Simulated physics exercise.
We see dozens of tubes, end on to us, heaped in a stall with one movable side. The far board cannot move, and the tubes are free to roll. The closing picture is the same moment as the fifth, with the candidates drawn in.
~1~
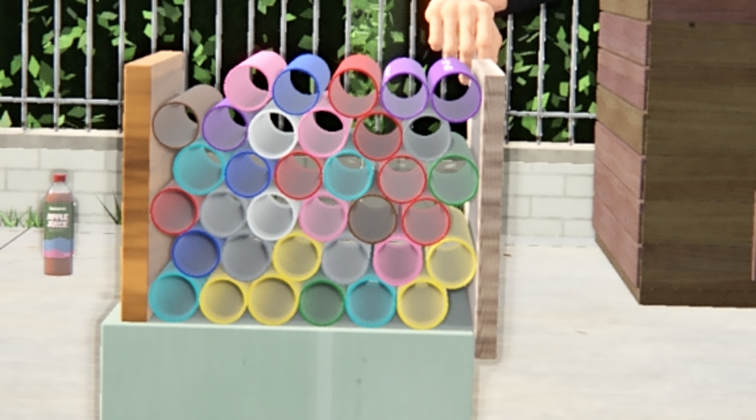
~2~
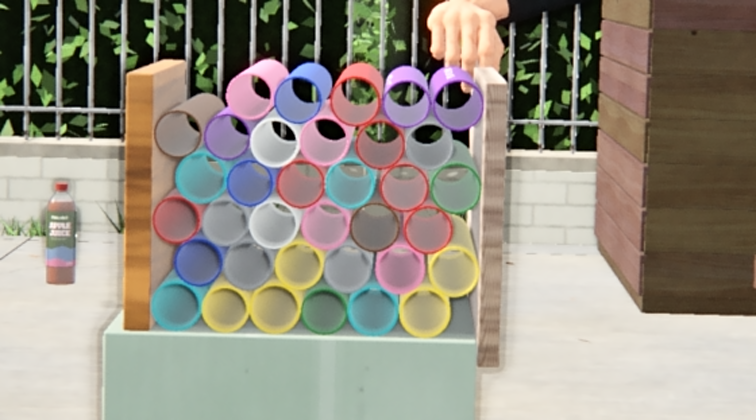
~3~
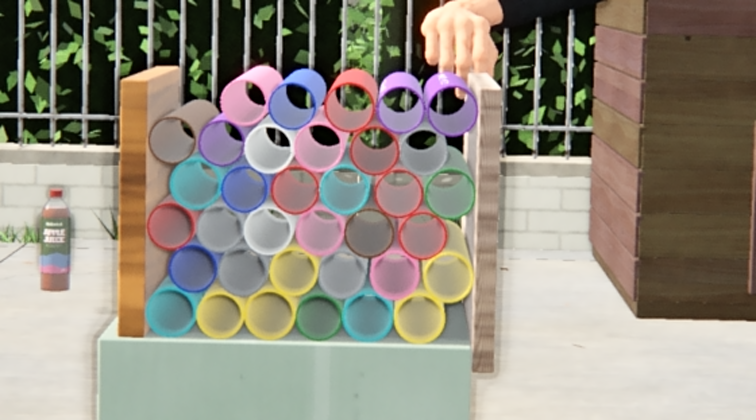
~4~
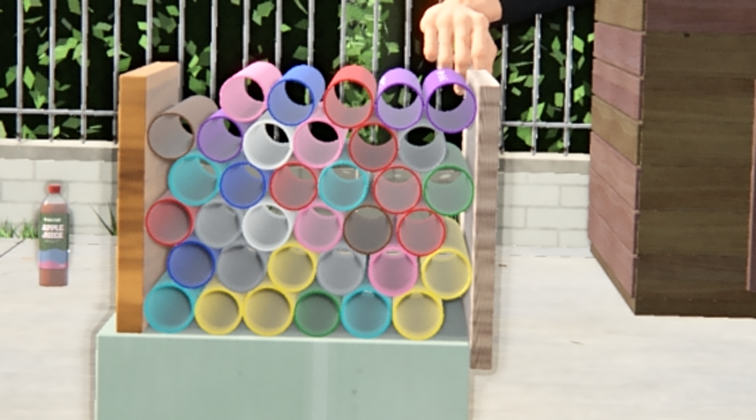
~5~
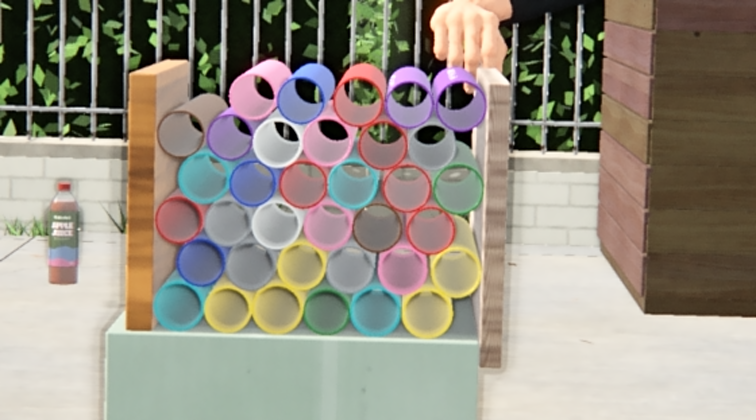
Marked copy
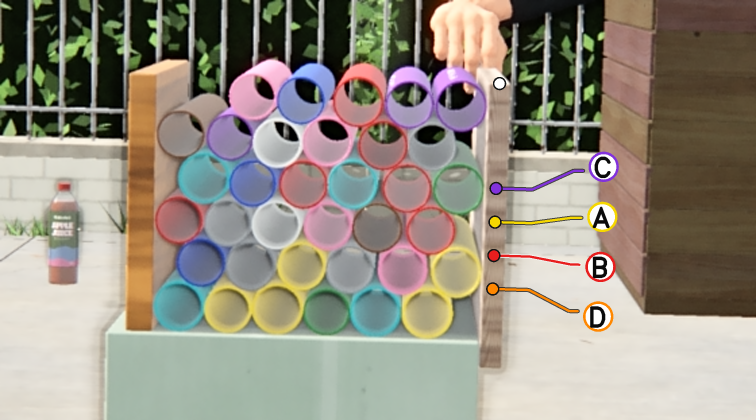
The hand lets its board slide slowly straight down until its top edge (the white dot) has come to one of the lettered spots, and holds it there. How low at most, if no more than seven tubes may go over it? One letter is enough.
It can be let down to D.
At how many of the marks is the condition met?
The number is four.
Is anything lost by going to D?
Yes.
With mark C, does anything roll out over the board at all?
At C: Yes.
On the marked copy, A at (495, 222); B at (494, 255); C at (496, 189); D at (493, 289); the white dot at (500, 83).
With D. Early on, top of the board (485, 171).
Further on, top of the board (481, 273).
At the end, top of the board (481, 288), about four out over the board.
As for the rest, A one out over the board; B about four out over the board; C one out over the board.
